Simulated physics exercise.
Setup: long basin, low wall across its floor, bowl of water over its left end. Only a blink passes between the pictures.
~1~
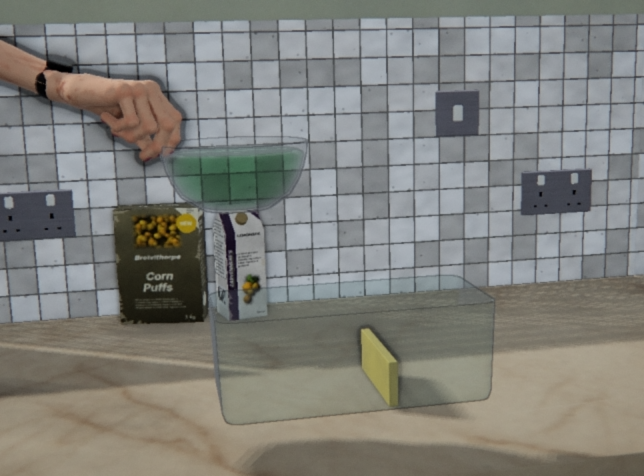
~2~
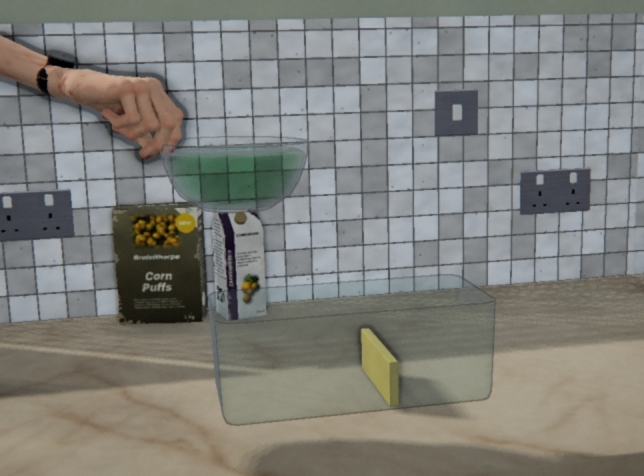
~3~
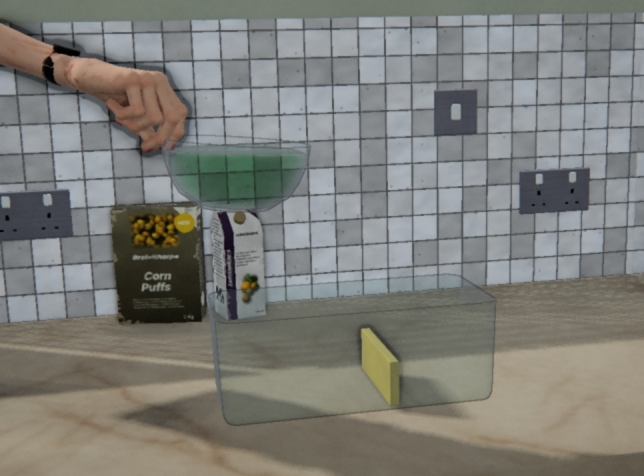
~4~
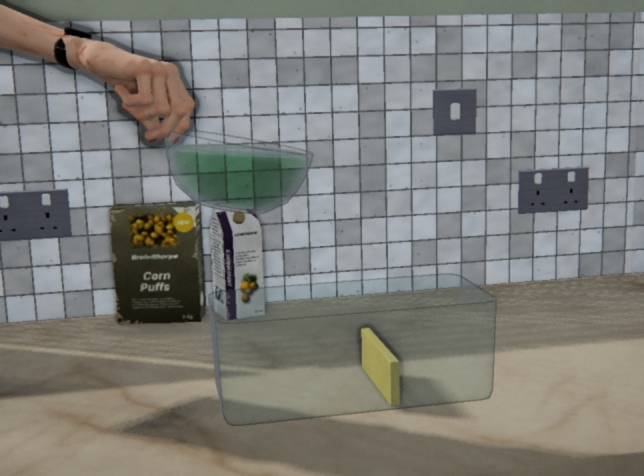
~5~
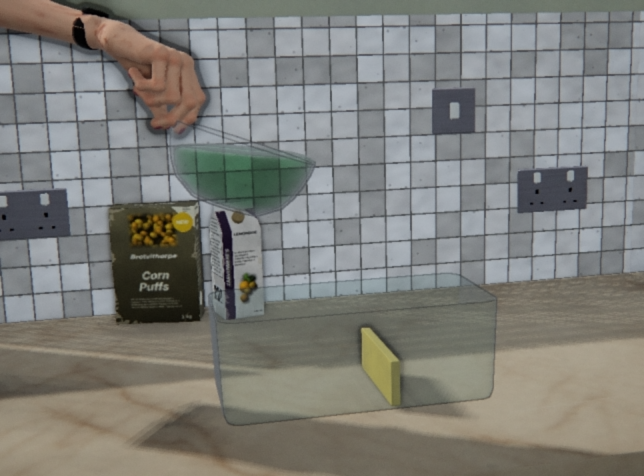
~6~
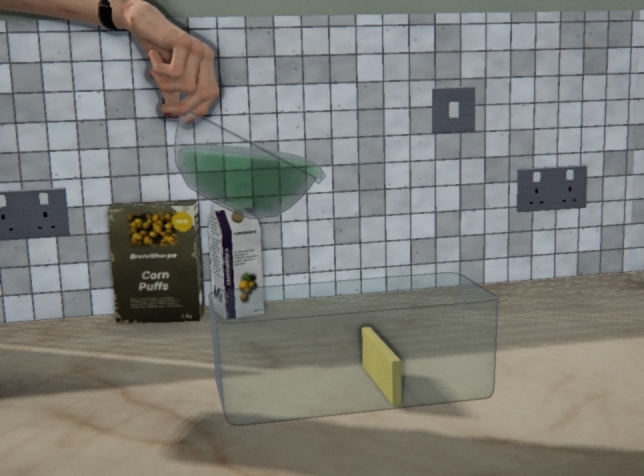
In the video, a hand holds a clear bowl of green liquid above the left end of a long transparent basin with a low yellow wall inside, then rises and moves right as the bowl tilts increasingly rightward.
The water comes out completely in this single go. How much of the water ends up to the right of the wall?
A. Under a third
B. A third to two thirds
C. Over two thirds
Under a third.
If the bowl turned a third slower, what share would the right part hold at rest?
Near 35 parts in a hundred.
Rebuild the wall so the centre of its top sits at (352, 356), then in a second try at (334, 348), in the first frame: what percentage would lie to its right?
Note: Roughly 55 % in case one, 75 % in case two.
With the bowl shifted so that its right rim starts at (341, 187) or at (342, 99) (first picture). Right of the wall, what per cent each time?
Close to 45 in a hundred, then close to 55 in a hundred.
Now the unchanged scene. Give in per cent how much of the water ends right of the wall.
It comes to some 25 per cent.
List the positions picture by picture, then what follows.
The first frame shows tilt 0°; pouring edge (306, 141); surface from (163, 155) to (303, 149); the long basin's rim runs from (212, 309) to (476, 289); the wall's top is at (378, 346).
The second frame shows tilt 1°; pouring edge (307, 142); surface from (163, 154) to (304, 150).
The third frame shows tilt 5°; pouring edge (309, 146); surface from (165, 151) to (305, 152).
The fourth frame shows tilt 12°; pouring edge (311, 154); surface from (169, 148) to (308, 154).
The fifth frame shows tilt 20°; pouring edge (313, 165); surface from (172, 147) to (309, 160); 1 per cent is over the edge.
The sixth frame shows tilt 30°; pouring edge (313, 178); surface from (177, 149) to (308, 167); 6 per cent is over the edge.
A moment on, the bowl is tipped on its side and 21 per cent is still to pour, 14 is left of the wall and 13 right of it.
Next, the bowl is tipped on its side and 2 per cent is still to pour, 62 is left of the wall and 25 right of it.
Then the bowl is tipped on its side and 0 per cent is still to pour, 65 is left of the wall and 24 right of it.
Later the bowl is tipped on its side and 0 per cent is still to pour, 66 is left of the wall and 25 right of it.
In the end 66 per cent lies left of the wall, 25 right of it and 9 outside.
